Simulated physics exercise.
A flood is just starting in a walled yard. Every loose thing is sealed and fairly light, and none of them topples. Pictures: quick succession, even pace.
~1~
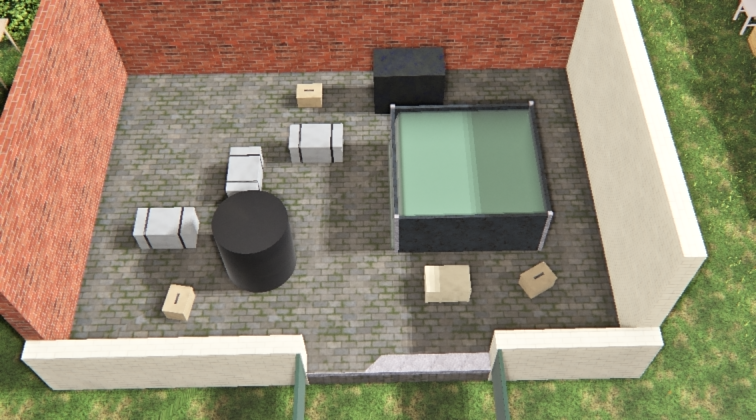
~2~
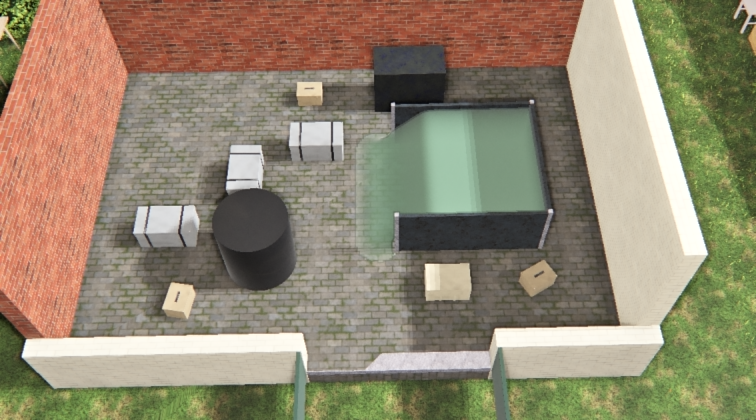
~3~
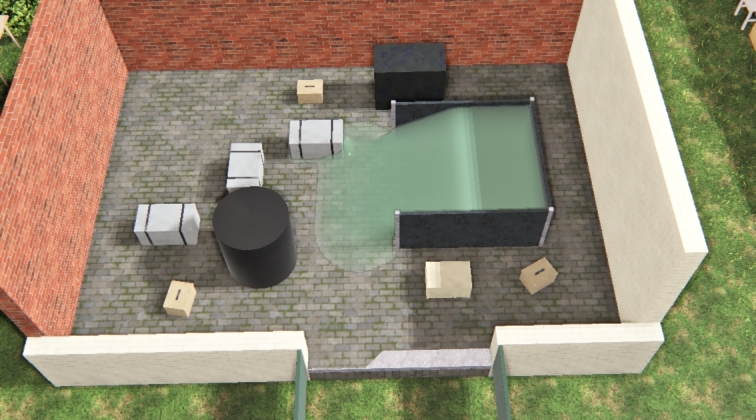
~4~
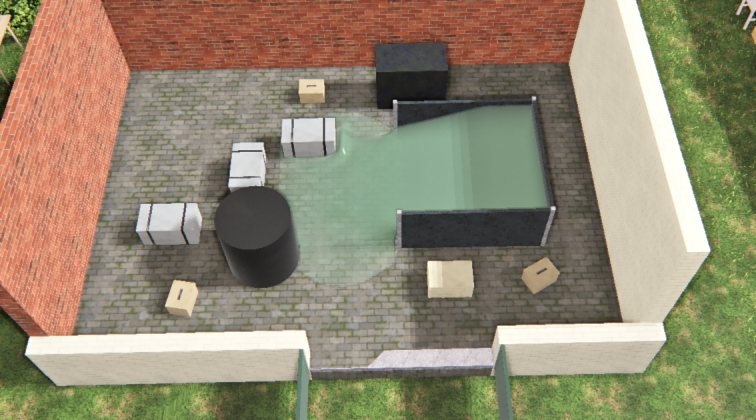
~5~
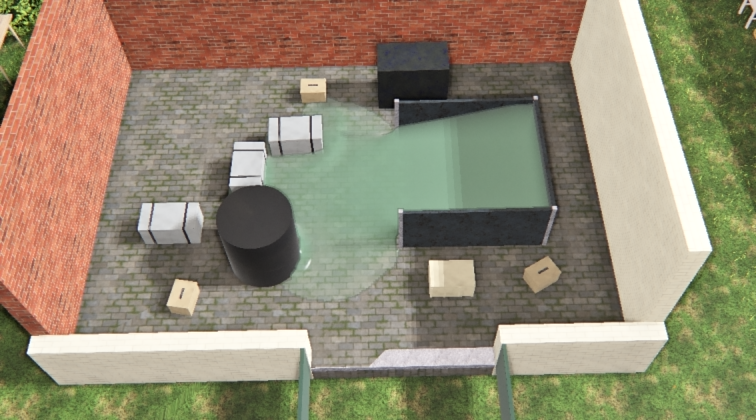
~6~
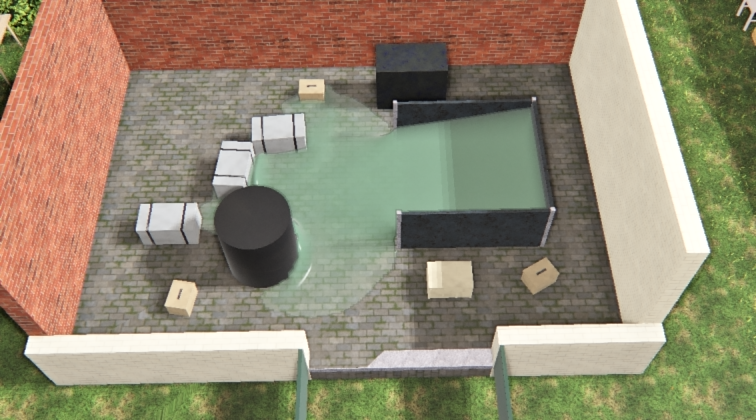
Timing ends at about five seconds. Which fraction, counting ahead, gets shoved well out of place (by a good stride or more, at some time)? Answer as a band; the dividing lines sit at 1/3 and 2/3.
2/3 or more.
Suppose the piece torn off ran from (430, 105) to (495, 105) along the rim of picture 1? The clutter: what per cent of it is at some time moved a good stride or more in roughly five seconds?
Estimate: Some 40 per cent.
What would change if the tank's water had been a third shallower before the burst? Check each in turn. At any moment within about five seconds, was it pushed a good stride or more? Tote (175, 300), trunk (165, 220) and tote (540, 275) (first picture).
One: Passed the mark. Two: Passed the mark. Three: Stayed below the mark.
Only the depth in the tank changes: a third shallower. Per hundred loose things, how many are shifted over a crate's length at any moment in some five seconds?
Something like 70 percent.
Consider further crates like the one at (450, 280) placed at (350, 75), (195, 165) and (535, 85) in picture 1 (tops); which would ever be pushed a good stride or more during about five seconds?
Stays put, shoved clear, stays put.
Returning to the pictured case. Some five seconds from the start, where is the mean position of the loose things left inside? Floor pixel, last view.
The average lands at about (324, 192).
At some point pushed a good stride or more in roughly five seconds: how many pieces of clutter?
Result - 5.
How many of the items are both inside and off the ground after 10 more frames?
Total: 3.
A moment on, 2 of 7 are well off their spots; 0 afloat.
Next, 4 of 7 are well off their spots; 3 afloat.
Later, 5 of 7 are well off their spots; 5 afloat.
In the end, 5 of 7 are well off their spots, and 5 have been at some point; 5 afloat.
